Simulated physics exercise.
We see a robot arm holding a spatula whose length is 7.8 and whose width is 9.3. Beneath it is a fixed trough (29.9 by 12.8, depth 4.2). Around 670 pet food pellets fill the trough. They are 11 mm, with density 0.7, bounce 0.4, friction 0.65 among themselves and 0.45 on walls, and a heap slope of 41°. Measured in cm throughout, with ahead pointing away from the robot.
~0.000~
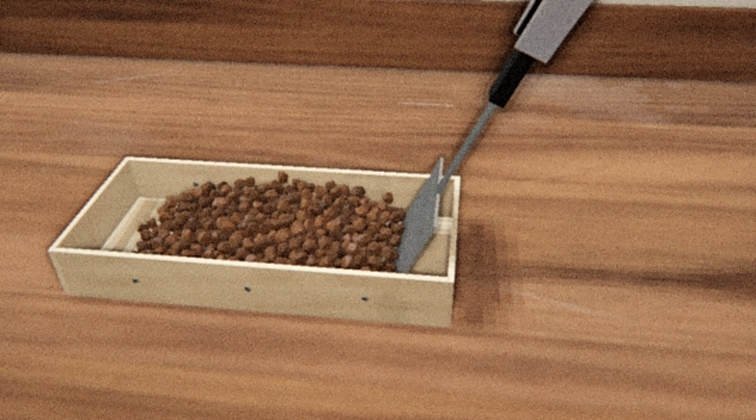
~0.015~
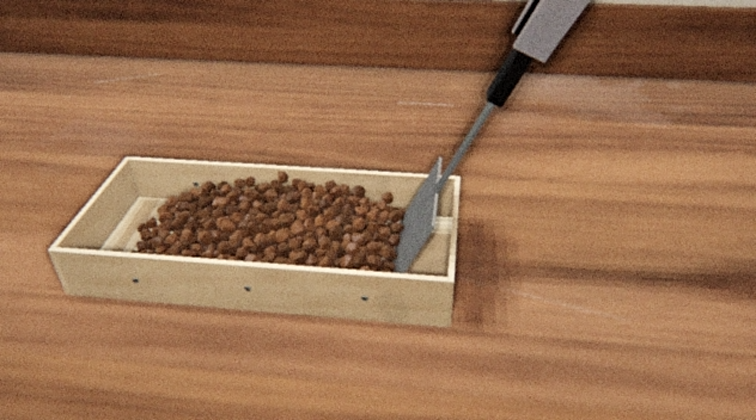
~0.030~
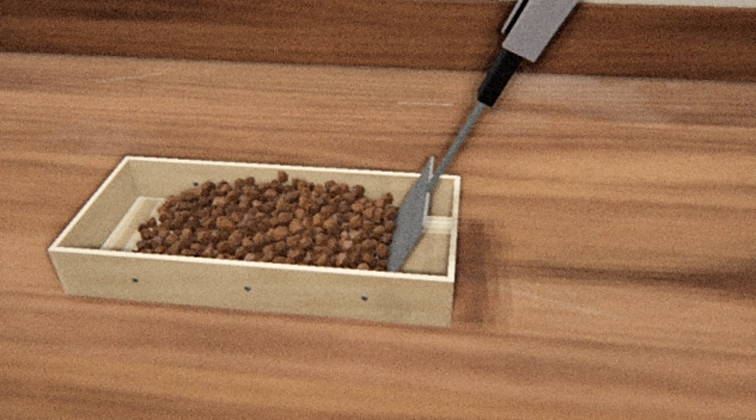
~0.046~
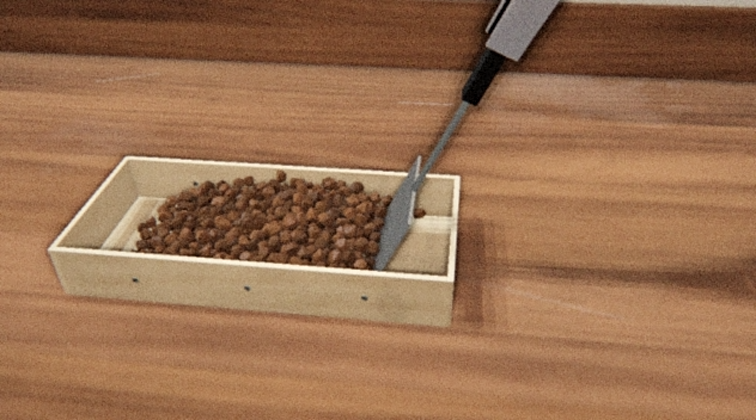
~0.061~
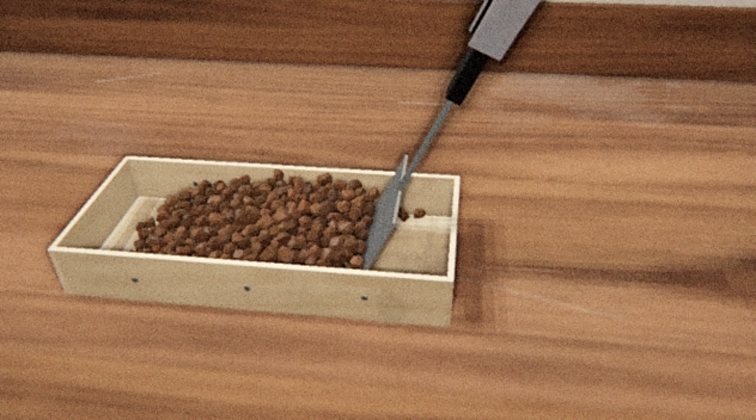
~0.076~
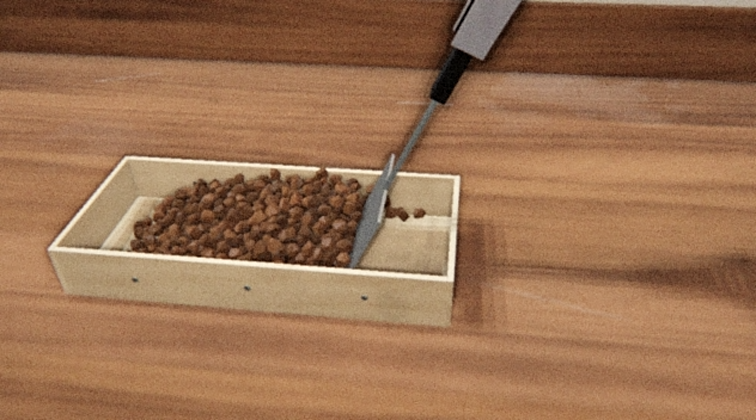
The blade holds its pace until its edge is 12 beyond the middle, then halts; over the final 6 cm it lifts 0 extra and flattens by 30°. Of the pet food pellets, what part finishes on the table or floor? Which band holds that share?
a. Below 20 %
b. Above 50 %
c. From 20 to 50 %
(c) From 20 to 50 %.
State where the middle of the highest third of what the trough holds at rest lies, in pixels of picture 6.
The centre sits close to (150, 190).
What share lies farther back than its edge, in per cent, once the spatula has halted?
About 55 percent.
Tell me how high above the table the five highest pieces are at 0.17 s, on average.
7 cm.
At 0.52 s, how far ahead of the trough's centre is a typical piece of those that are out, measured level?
That distance is around 18 cm.
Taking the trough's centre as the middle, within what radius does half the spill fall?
I'd say some 20 centimetres, give or take.
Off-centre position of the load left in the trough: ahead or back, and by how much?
Ahead, by around 9.5 cm.
After 0.17 s, sloping 65°, highest piece 7 above the table; 668 in the trough, 1 on the blade or in flight.
After 0.27 s, sloping 59°, highest piece 11 above the table; 635 in the trough, 1 on the table or floor, 33 on the blade or in flight.
After 0.52 s, sloping 35°, highest piece 8 above the table; 494 in the trough, 162 on the table or floor, 13 on the blade or in flight.
After 1.57 s, sloping 35°, highest piece 8 above the table; 484 in the trough, 184 on the table or floor, 1 on the blade or in flight.
In the end, 484 in the trough, 184 on the table or floor, 1 on the blade or in flight. That is 28 % on the table or floor.
